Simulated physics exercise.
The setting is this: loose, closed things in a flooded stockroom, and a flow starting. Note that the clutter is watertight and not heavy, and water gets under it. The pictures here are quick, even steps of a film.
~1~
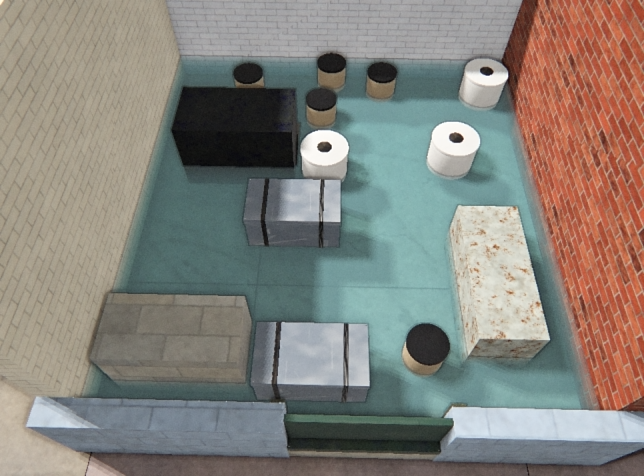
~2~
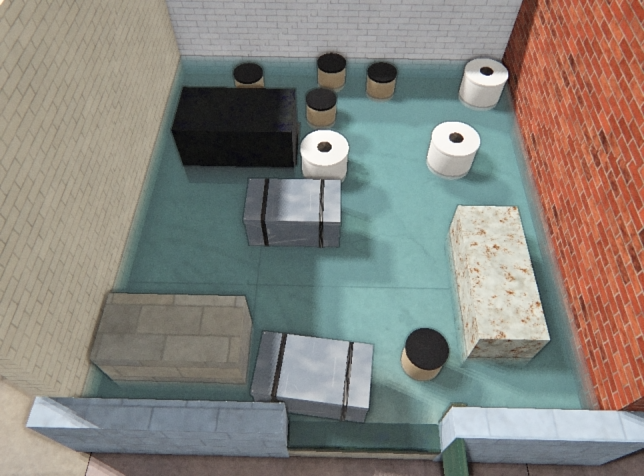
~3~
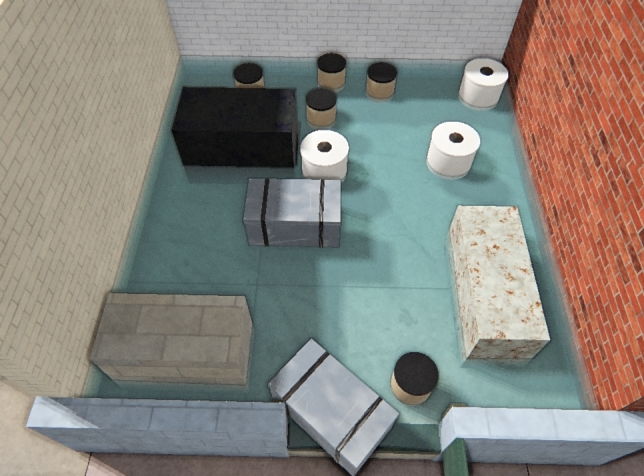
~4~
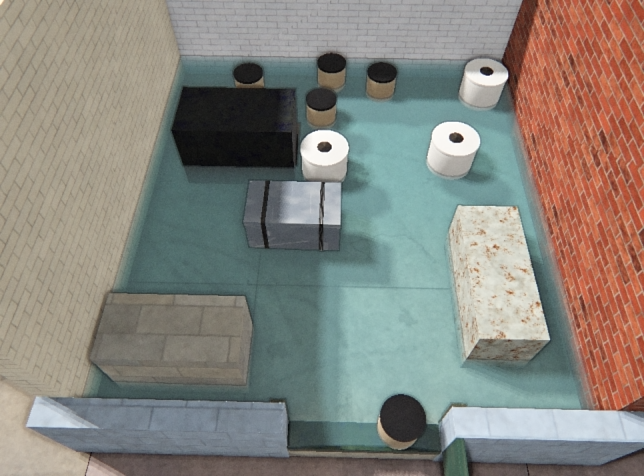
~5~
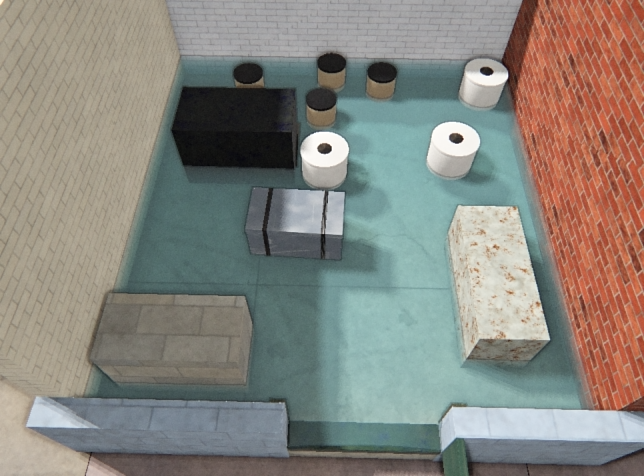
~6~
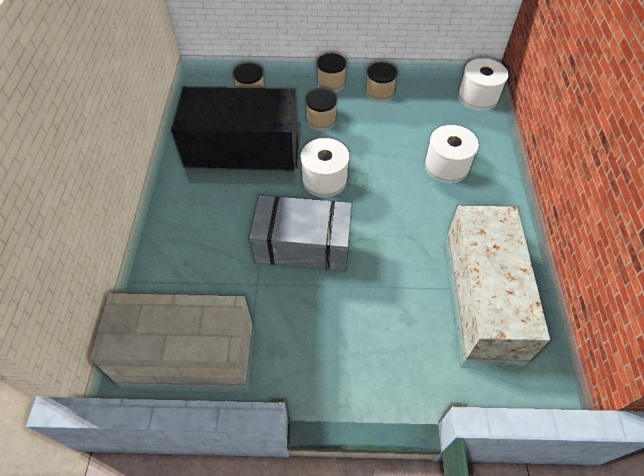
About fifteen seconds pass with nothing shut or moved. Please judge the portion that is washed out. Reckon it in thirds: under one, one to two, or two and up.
The fraction that goes is likely to be a third up to two thirds.
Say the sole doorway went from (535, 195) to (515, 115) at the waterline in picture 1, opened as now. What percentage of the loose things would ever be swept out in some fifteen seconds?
Roughly 70 in a hundred.
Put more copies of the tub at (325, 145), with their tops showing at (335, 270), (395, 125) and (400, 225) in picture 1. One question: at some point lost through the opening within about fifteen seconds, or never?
Well, taking each in turn, that's lost to the flow, lost to the flow and finally lost to the flow.
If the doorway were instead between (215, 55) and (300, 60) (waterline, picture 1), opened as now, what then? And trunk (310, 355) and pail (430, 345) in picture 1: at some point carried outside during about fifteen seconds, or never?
One after the other: Remained, remained.
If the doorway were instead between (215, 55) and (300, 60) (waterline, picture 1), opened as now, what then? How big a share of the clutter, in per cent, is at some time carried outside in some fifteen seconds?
That comes to 60 per cent of the things.
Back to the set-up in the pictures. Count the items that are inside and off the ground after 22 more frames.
5.
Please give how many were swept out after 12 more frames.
The count is 3.
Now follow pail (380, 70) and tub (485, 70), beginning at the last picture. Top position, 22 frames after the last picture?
Approximately (398, 134), then (493, 117).
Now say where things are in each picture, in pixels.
A trunk at (293, 200) floats; a tub at (325, 147), afloat; 0 of 10 have shifted, in the first picture.
A trunk at (293, 200), afloat; a tub at (325, 147), afloat; 1 of 10 have shifted, in the second picture.
A trunk at (293, 200) floats; a tub at (325, 147), afloat; 2 of 10 have shifted, in the third picture.
A trunk at (294, 202), afloat; a tub at (325, 147), afloat; 2 of 10 have shifted, in the fourth picture.
A trunk at (296, 210) floats, close to its start; a tub at (325, 149), afloat; 3 of 10 have shifted, in the fifth picture.
A trunk at (302, 220), afloat, close to its start; a tub at (325, 156), afloat, close to its start; 4 of 10 have shifted, in the sixth picture.
A moment on, 2 of 10 are out; 8 afloat.
Next, 3 of 10 are out; 7 afloat.
Later, 5 of 10 are out; 5 afloat.
In the end, 5 of 10 are out; 5 afloat.
